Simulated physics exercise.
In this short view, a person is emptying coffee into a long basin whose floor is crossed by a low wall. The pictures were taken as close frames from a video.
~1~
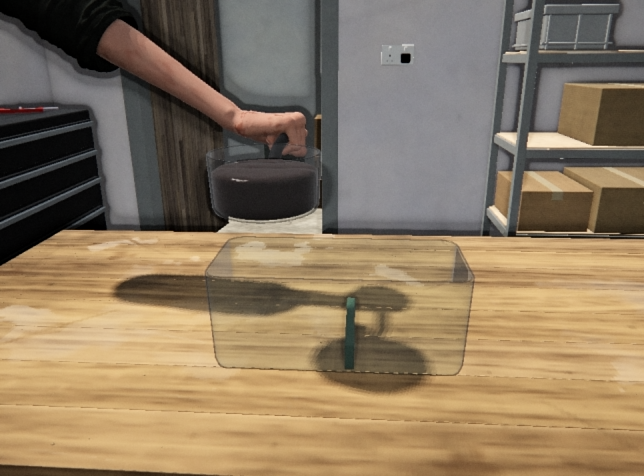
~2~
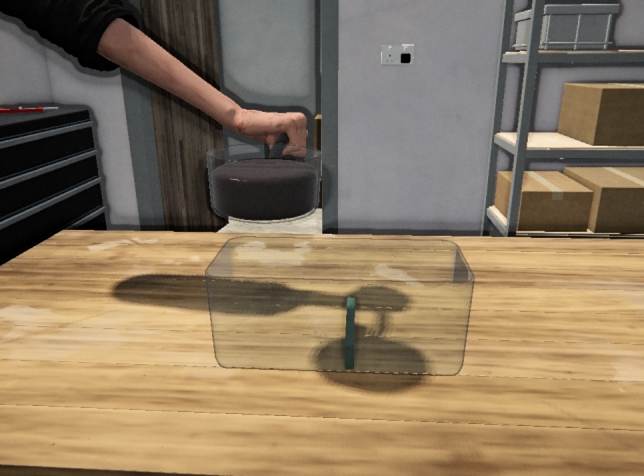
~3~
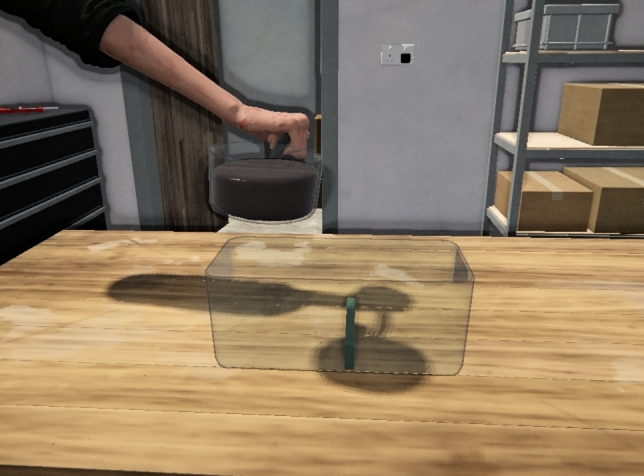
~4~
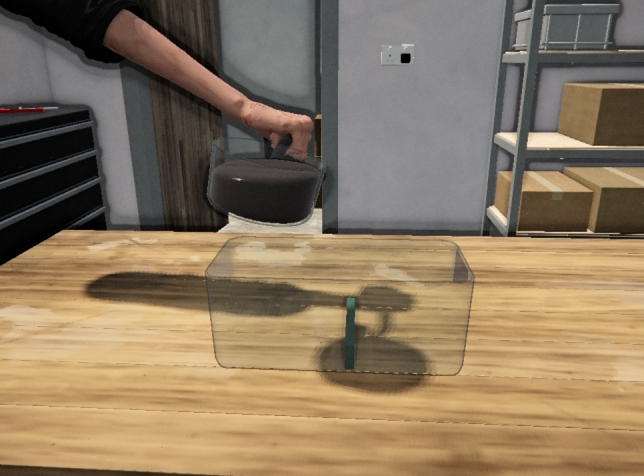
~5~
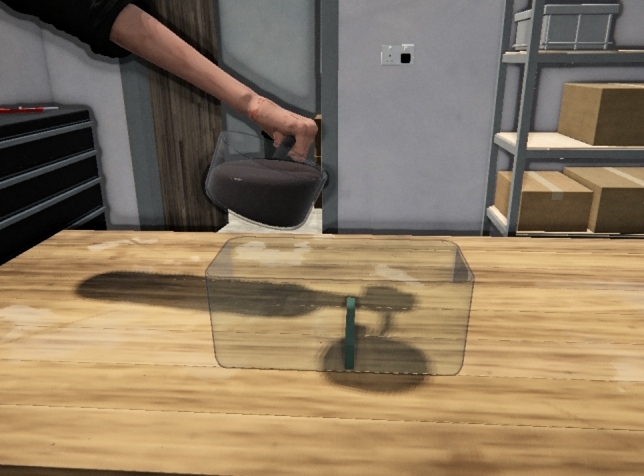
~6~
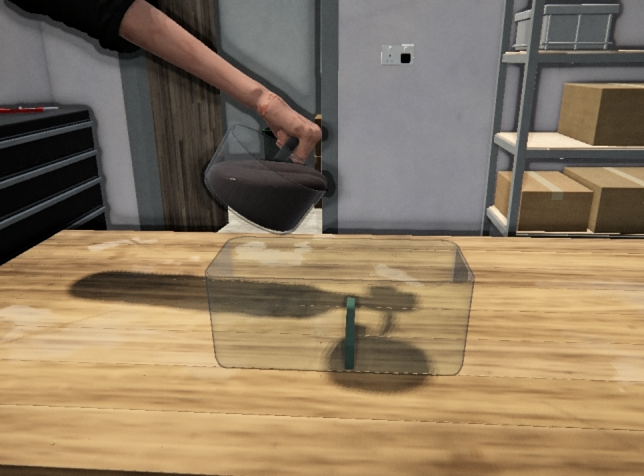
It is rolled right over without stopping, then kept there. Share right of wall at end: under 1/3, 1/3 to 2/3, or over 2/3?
1/3 to 2/3.
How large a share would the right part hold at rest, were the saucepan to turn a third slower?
Near 60 %.
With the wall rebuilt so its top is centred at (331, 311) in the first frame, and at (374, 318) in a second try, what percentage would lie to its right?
About 70 and 15 per cent.
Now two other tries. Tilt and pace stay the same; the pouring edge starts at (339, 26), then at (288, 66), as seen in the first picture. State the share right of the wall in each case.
About 75 % the first time, about 40 % the second.
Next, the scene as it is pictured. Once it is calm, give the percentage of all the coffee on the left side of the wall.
Roughly 50 %.
A moment on, the saucepan is tipped right over and 24 per cent is still to pour, 16 is left of the wall and 31 right of it.
Next, the saucepan is tipped right over and 4 per cent is still to pour, 41 is left of the wall and 52 right of it.
Then the saucepan is tipped right over and 0 per cent is still to pour, 49 is left of the wall and 49 right of it.
Later the saucepan is tipped right over and 0 per cent is still to pour, 50 is left of the wall and 49 right of it.
In the end 50 per cent lies left of the wall, 49 right of it and 1 outside.
